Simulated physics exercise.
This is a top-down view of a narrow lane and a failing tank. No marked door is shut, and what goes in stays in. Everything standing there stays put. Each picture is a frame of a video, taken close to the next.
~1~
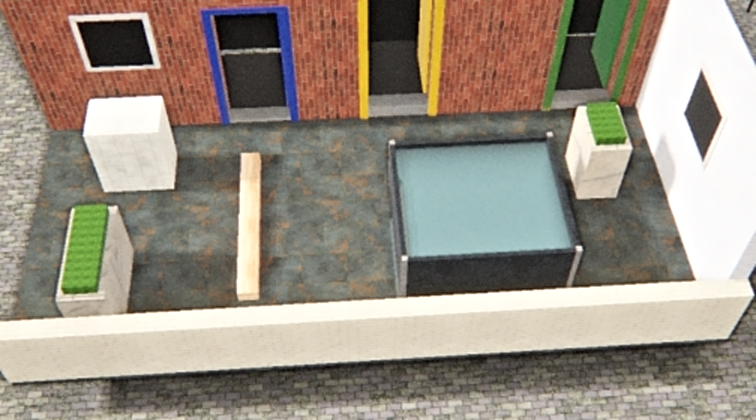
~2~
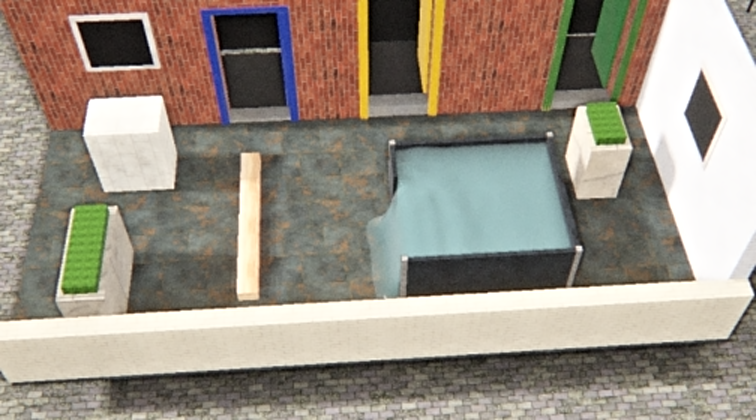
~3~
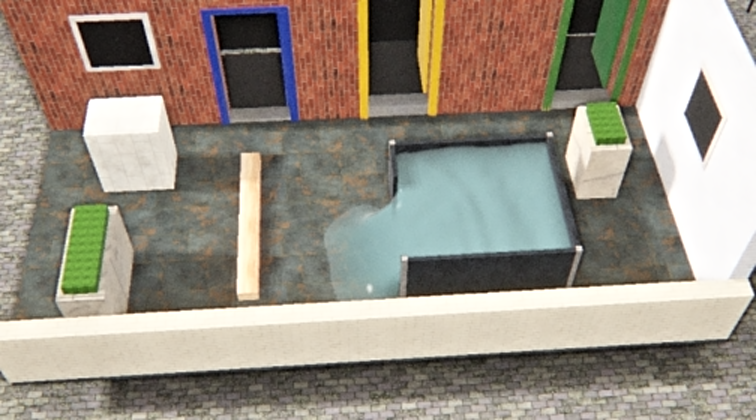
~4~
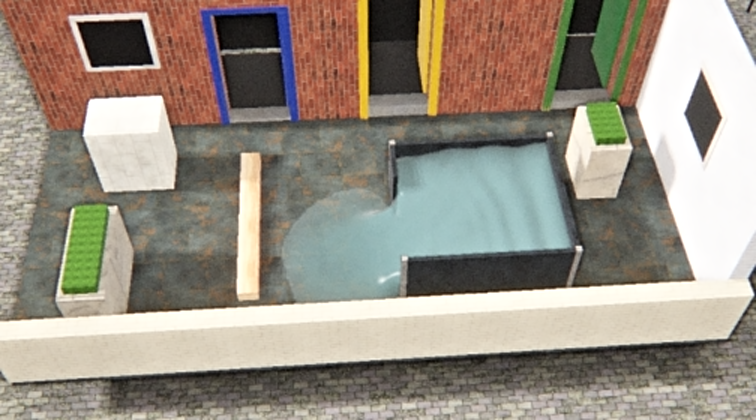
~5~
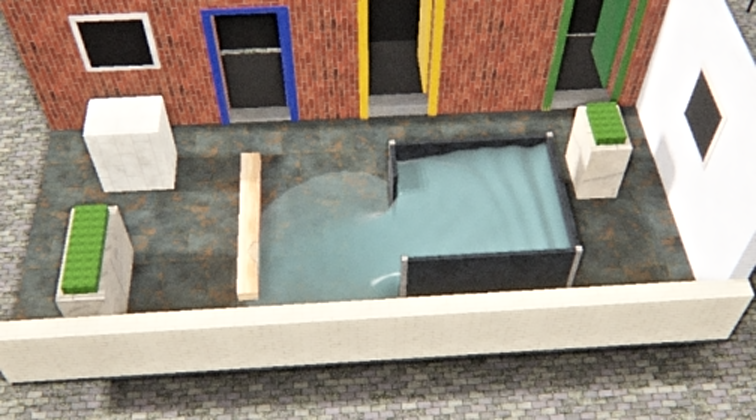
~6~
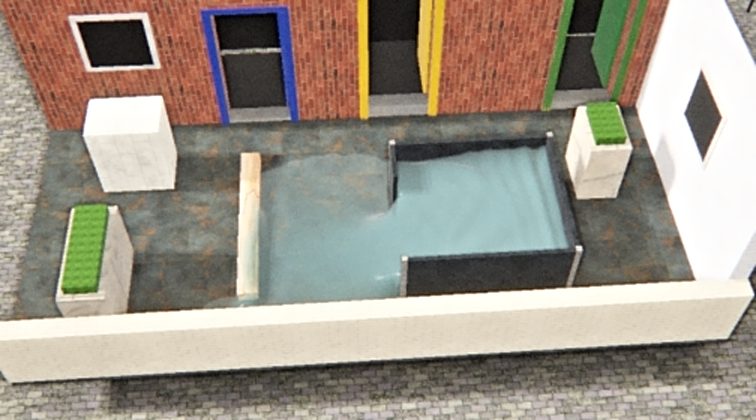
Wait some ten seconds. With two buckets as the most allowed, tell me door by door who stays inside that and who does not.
Here it is: The green door stays inside it; the yellow door stays inside it; the blue door does not.
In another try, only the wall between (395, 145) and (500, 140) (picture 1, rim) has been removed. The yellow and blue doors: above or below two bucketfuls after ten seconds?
Lab note: Yellow door over threshold; blue door over threshold.
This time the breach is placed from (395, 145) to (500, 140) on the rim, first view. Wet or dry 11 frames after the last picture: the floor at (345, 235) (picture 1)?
That spot ends up spared.
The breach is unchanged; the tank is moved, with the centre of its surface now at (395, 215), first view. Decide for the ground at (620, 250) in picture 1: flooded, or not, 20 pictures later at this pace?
Outcome at that point: Left alone.
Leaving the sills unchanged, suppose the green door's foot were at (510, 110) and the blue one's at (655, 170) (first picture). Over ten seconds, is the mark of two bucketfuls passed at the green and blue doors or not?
Well, the green door comes up short, and the blue door tops the limit as well.
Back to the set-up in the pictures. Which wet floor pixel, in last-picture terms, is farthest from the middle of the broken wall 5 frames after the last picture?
The front's farthest point is close to (26, 351).
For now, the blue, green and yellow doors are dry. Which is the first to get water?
The one in blue.
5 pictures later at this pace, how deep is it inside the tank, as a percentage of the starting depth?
About 58 %.
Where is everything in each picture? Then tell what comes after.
The first frame shows the open tank at (481, 198) is whole and still.
In the second frame, the front is at (380, 220), out from the gap at (401, 244).
In the third frame, the front is at (336, 225), out from the gap at (401, 247).
In the fourth frame, water pours out at (401, 248) and has run to (287, 246).
In the fifth frame, the front is at (255, 305), out from the gap at (401, 249).
In the sixth frame, water pours out at (401, 249) and has run to a hidden place.
A moment on, water covers 40 % of the floor; the green door not reached, the yellow door not reached, the blue door under two buckets in.
Next, water covers 50 % of the floor; the green door not reached, the yellow door wet at the sill, nothing in, the blue door over two buckets in.
Then, water covers 65 % of the floor; the green door not reached, the yellow door wet at the sill, nothing in, the blue door far over two buckets in.
Later, water covers 90 % of the floor; the green door wet at the sill, nothing in, the yellow door wet at the sill, nothing in, the blue door far over two buckets in.
In the end, water covers 95 % of the floor; the green door wet at the sill, nothing in, the yellow door wet at the sill, nothing in, the blue door far over two buckets in.
